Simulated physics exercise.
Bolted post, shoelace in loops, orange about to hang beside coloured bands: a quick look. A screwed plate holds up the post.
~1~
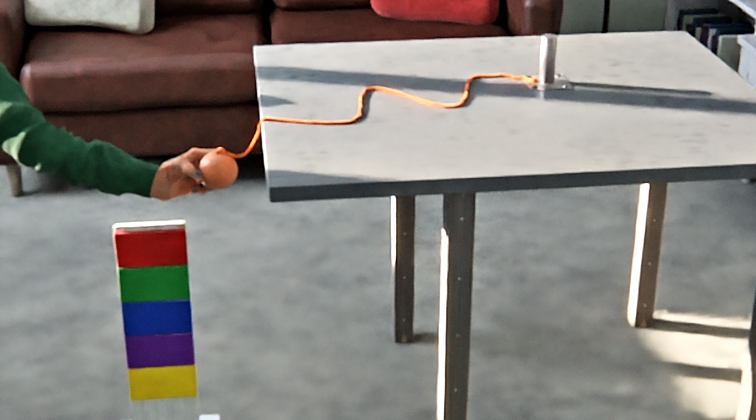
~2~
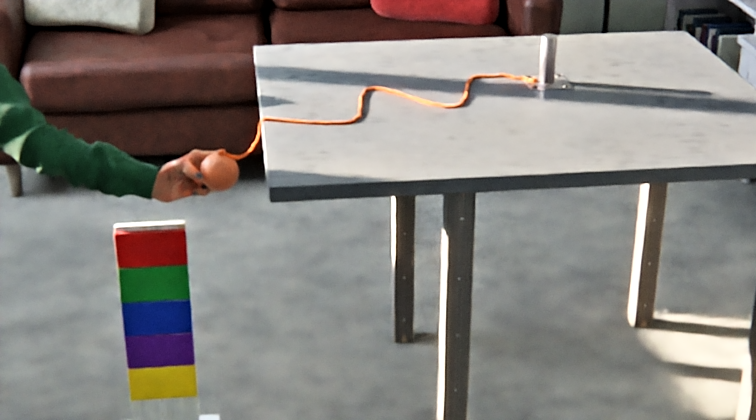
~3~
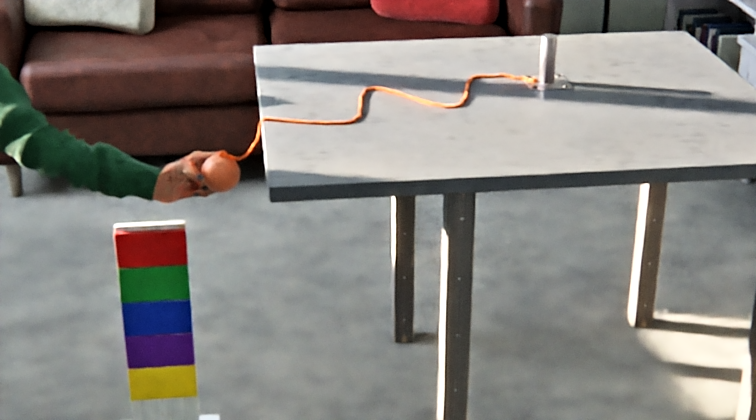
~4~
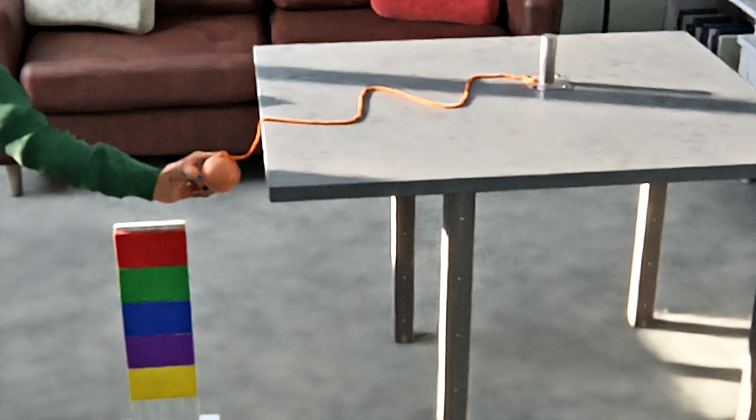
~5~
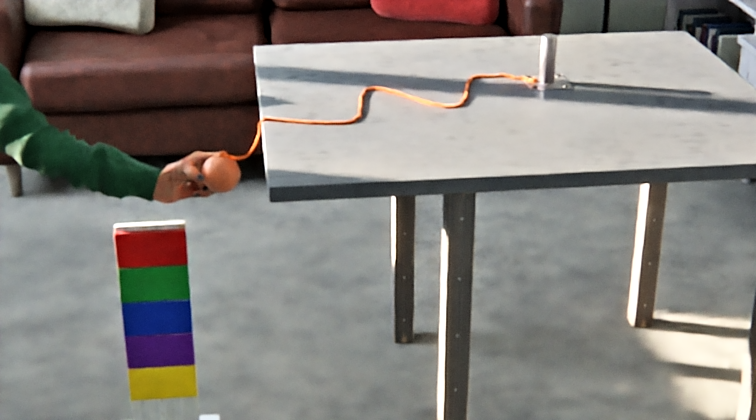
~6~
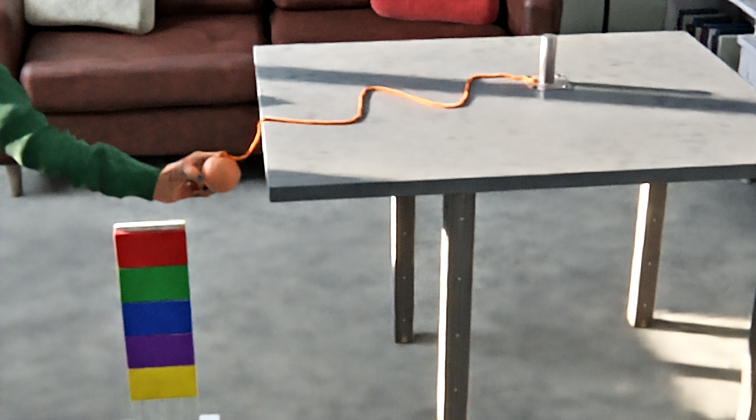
The footage shows a green-sleeved hand holding an orange ball on an orange cord beside a table, above a strip of coloured bands, while the cord winds across the tabletop to a small post; almost nothing moves.
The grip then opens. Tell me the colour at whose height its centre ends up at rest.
It ends up level with purple.
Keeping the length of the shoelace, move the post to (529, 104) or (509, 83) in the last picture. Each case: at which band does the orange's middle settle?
It comes out yellow the first time and yellow the second time.
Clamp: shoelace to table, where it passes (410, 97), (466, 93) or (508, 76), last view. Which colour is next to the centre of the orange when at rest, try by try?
Taking the three tries in turn, you'd get green, blue and purple.
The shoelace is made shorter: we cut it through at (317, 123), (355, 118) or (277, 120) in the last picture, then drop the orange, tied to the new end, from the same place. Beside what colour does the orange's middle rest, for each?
Lab note - try 1: Red; try 2: No band; try 3: Green.
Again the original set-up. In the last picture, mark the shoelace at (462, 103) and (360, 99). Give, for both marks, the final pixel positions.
The first lands at (394, 97), while the second lands at (261, 129).
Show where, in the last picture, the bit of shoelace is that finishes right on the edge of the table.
Answer: The point at (363, 95).
Early on, orange near (263, 314); level with blue.
Midway, orange near (277, 335); level with purple.
Finally, orange near (274, 340); level with purple. The purple one.
